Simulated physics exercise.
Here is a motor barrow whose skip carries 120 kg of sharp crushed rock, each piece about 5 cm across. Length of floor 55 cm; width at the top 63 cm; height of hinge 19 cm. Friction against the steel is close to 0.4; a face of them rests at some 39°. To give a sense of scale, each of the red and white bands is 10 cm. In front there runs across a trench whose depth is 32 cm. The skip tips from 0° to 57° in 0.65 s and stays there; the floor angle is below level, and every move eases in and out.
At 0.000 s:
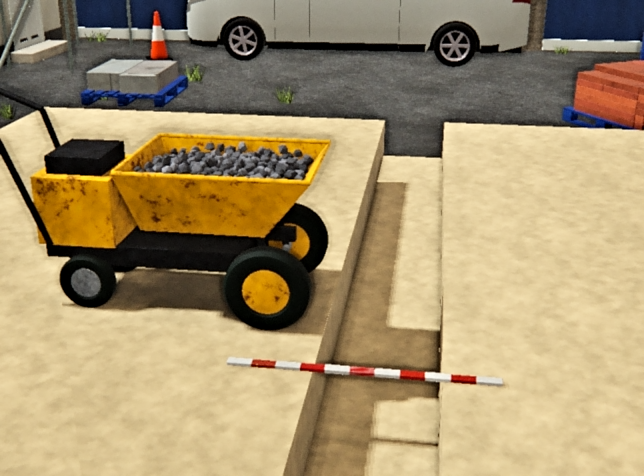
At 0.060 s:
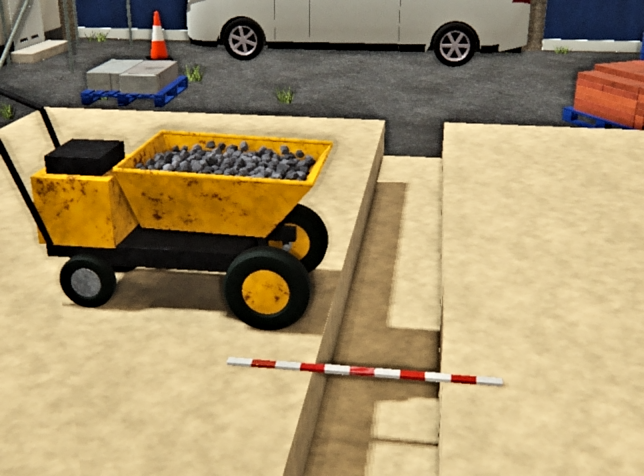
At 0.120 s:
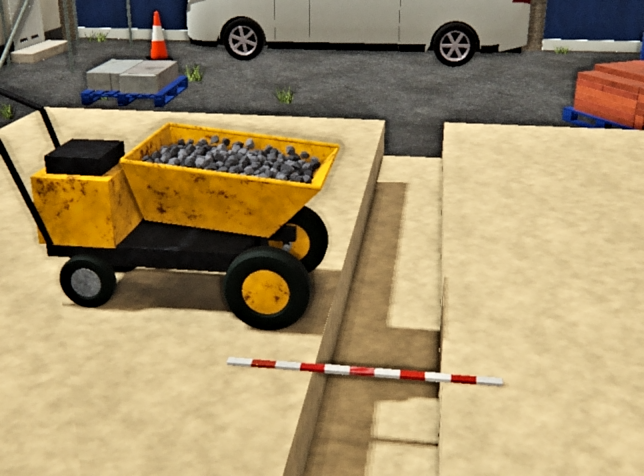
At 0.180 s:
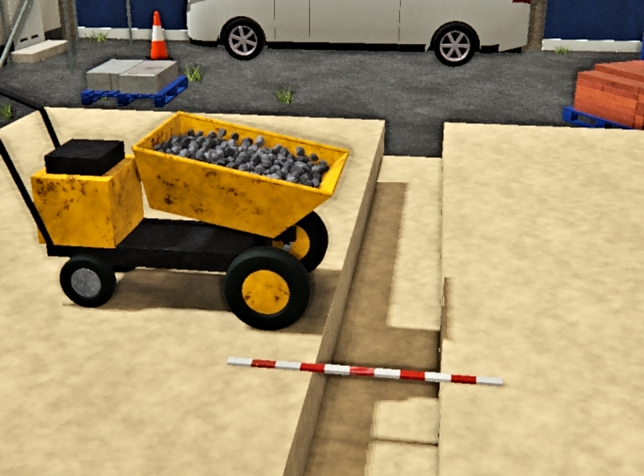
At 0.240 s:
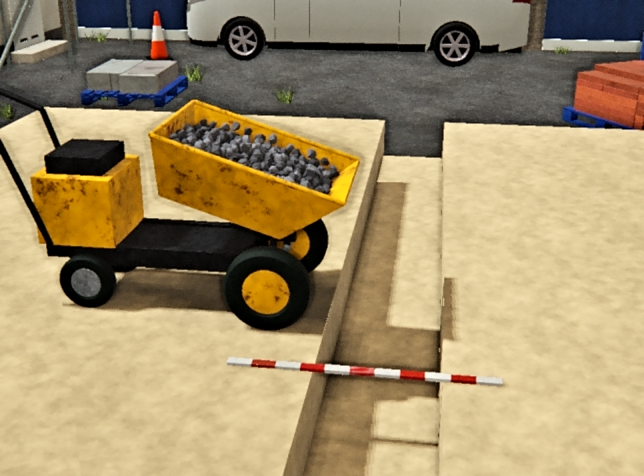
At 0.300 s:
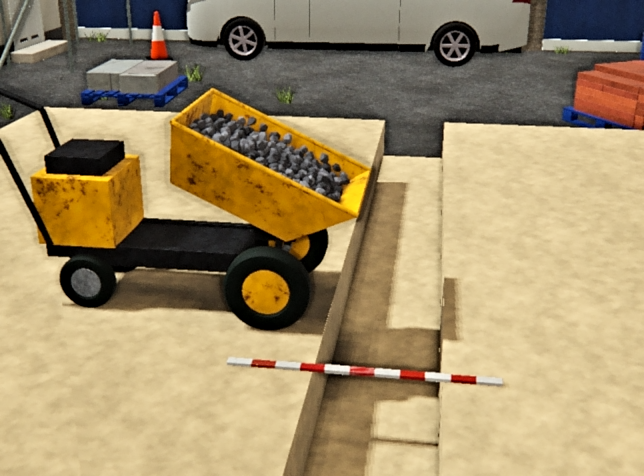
At first, a yellow motor barrow loaded with grey crushed rock stands level on sandy ground, left of a trench with a red and white striped pole across it. Then the skip tilts, its rear rising and its front lip dipping toward the right, while the stones shift forward inside.
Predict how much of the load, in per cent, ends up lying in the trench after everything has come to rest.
Roughly 28 per cent of it.
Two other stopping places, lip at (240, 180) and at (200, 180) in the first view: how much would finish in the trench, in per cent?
Estimates: 40 % then 35 %.
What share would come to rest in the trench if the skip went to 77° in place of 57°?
In that case around 65 percent.
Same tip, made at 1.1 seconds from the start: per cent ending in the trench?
It would come to roughly 30 per cent.
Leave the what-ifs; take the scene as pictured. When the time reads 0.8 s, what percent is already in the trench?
By that point it's something like 5 in a hundred.
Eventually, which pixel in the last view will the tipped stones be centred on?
Roughly at (428, 359).
After 0.5 s the floor is at 48°; 100 % in the skip; the foremost stones are at (365, 229).
After 0.8 s the floor is at 57°; 95 % in the skip, 5 % in the trench; the foremost stones are at (425, 286).
After 1.1 s the floor is at 57°; 68 % in the skip, 18 % in the trench, 14 % past the trench; the foremost stones are at (515, 323).
After 3.0 s the floor is at 57°; 57 % in the skip, 28 % in the trench, 14 % past the trench; the foremost stones are at (571, 319).
